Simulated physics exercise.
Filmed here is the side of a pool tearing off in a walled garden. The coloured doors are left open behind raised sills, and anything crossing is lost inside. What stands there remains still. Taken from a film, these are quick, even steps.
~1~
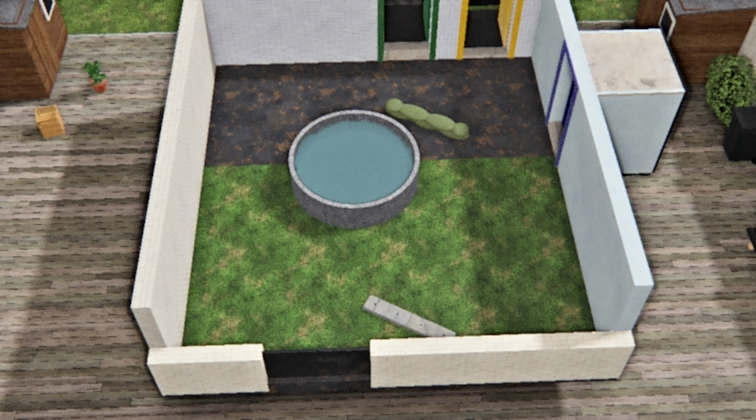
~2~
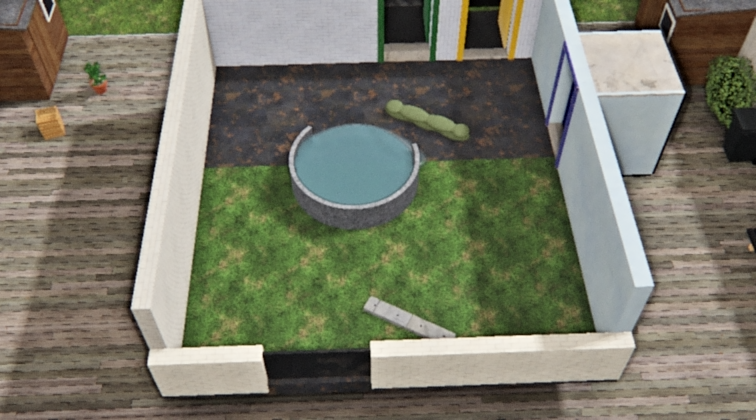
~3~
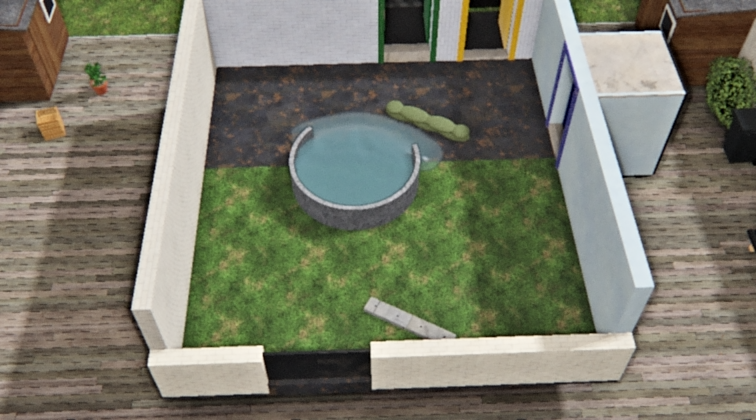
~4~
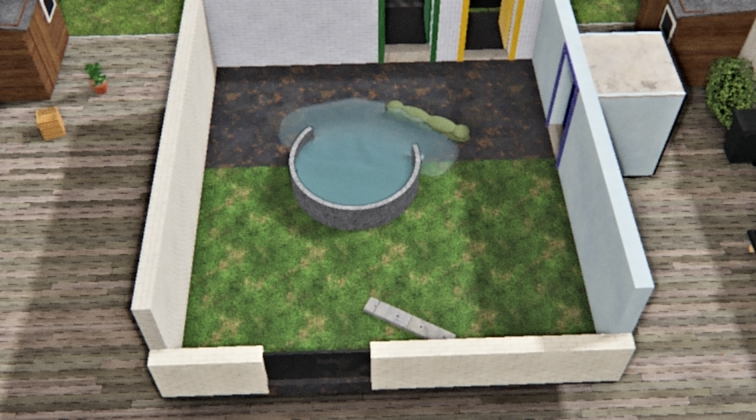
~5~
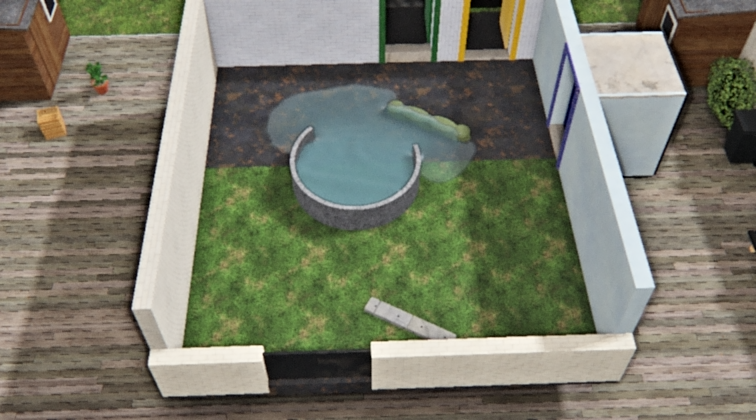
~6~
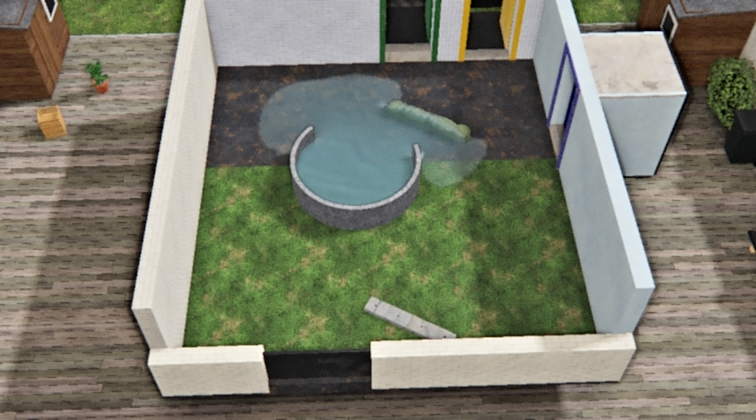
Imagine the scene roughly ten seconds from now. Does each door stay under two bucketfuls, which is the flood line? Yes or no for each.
Yellow door - yes, stays under; blue door - yes, stays under; green door - yes, stays under.
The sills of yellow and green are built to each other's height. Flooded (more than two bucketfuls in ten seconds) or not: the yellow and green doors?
Result - yellow comes in low, green comes in high.
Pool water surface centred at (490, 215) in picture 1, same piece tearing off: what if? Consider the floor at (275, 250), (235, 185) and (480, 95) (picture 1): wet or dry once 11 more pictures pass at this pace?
Result: Spared; spared; inundated.
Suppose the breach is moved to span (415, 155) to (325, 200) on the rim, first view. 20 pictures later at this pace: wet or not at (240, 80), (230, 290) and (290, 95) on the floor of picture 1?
In turn: Free of water, under water, dry.
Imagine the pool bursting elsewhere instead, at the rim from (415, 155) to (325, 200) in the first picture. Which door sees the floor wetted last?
I'd go with the green door.
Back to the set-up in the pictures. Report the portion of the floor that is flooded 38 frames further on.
Roughly 70 percent, I reckon.
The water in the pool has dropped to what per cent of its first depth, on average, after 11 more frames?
Close to 32 in a hundred.
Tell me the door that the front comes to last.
Observed: The one in yellow.
A moment on, water covers 25 % of the floor; the yellow door not reached, the blue door not reached, the green door wet at the sill, nothing in.
Next, water covers 35 % of the floor; the yellow door wet at the sill, nothing in, the blue door wet at the sill, nothing in, the green door wet at the sill, nothing in.
Then, water covers 50 % of the floor; the yellow door wet at the sill, nothing in, the blue door wet at the sill, nothing in, the green door wet at the sill, nothing in.
Later, water covers 70 % of the floor; the yellow door under two buckets in, the blue door wet at the sill, nothing in, the green door wet at the sill, nothing in.
In the end, water covers 95 % of the floor; the yellow door under two buckets in, the blue door wet at the sill, nothing in, the green door wet at the sill, nothing in.
